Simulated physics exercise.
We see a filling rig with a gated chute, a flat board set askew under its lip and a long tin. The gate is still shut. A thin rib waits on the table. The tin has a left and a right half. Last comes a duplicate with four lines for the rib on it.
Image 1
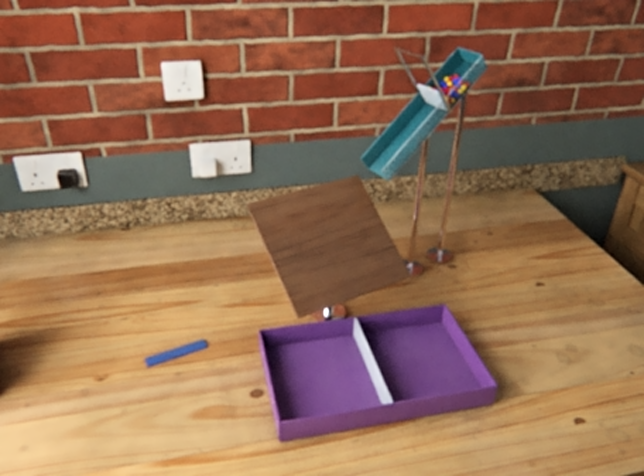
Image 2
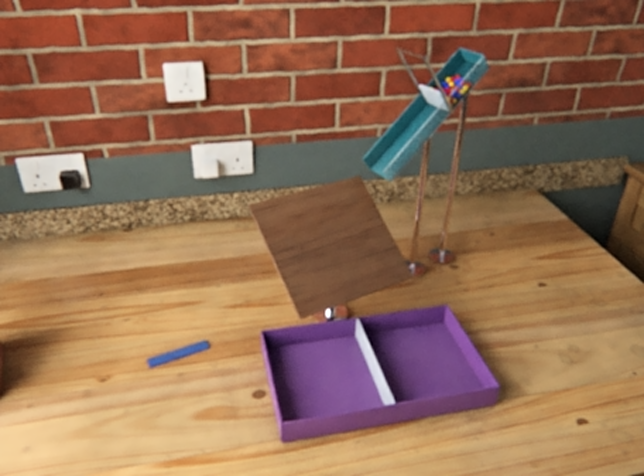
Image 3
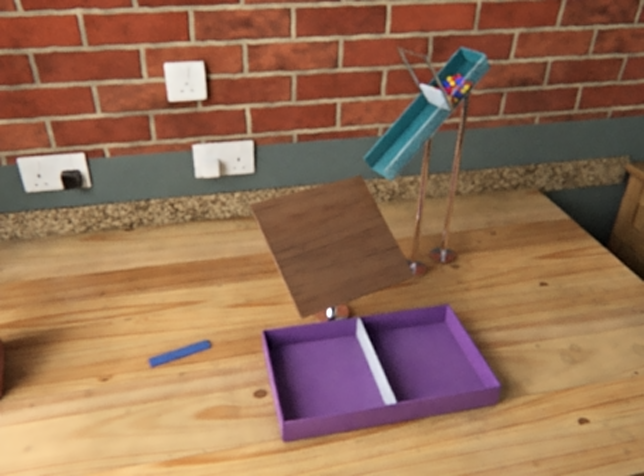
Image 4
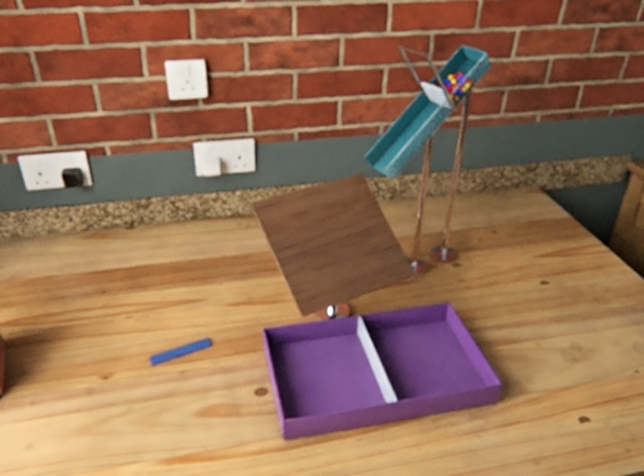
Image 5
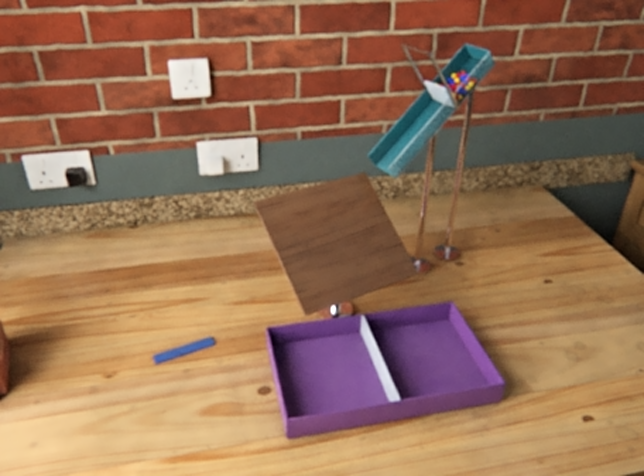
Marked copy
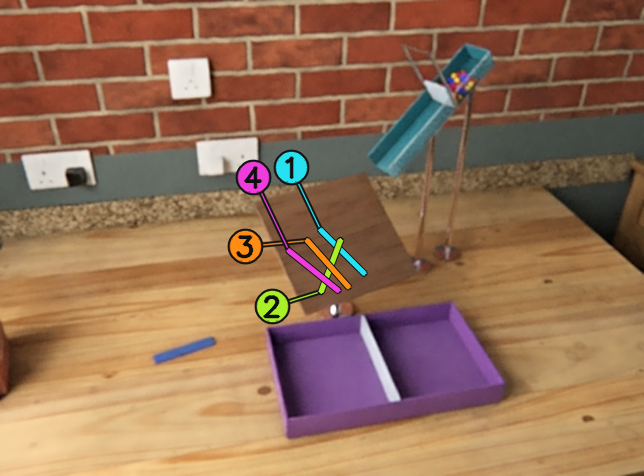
On a pale wooden worktop against a red brick wall with white sockets, the scene is viewed from slightly above. A teal chute holding small colourful beads behind a pale gate slants down leftward on thin copper-coloured stands, above a tilted brown board, a divided purple tray and a blue strip at left. The beads and gate stay put, while the camera drifts very slightly.
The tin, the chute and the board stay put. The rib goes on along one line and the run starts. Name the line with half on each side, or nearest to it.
The answer is line 4.
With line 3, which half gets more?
More lands on the right.
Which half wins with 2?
Left.
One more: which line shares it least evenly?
Here it is line 1.
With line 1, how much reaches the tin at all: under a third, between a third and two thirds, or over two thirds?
Line 1 gives over two thirds.
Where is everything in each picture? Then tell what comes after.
The first frame shows load behind the gate at (443, 93), round plastic beads; lip of the chute at (378, 175), sloping fairly steeply.
The second frame shows middle of the board at (333, 241), tilted fairly steeply; middle of its low edge at (360, 297); of its high edge at (307, 189).
The third frame shows front corners of the tin at (283, 423) and (501, 385); front end of its middle wall at (396, 404); gate still shut at (432, 91).
The fourth frame shows middle of the load at (447, 91); lip at (382, 173).
The fifth frame shows middle of the load at (450, 90); lip at (386, 172).
On the marked copy, line 1 from (320, 230) to (363, 273); line 2 from (340, 240) to (321, 291); line 3 from (307, 240) to (348, 286); line 4 from (289, 250) to (338, 290).
Choosing 1, of what is caught, a stray few in the left half, nearly all in the right.
Choosing 2, of what is caught, most in the left half, about a quarter in the right.
Choosing 3, of what is caught, about a quarter in the left half, most in the right.
Choosing 4, of what is caught, about half in the left half, about half in the right.
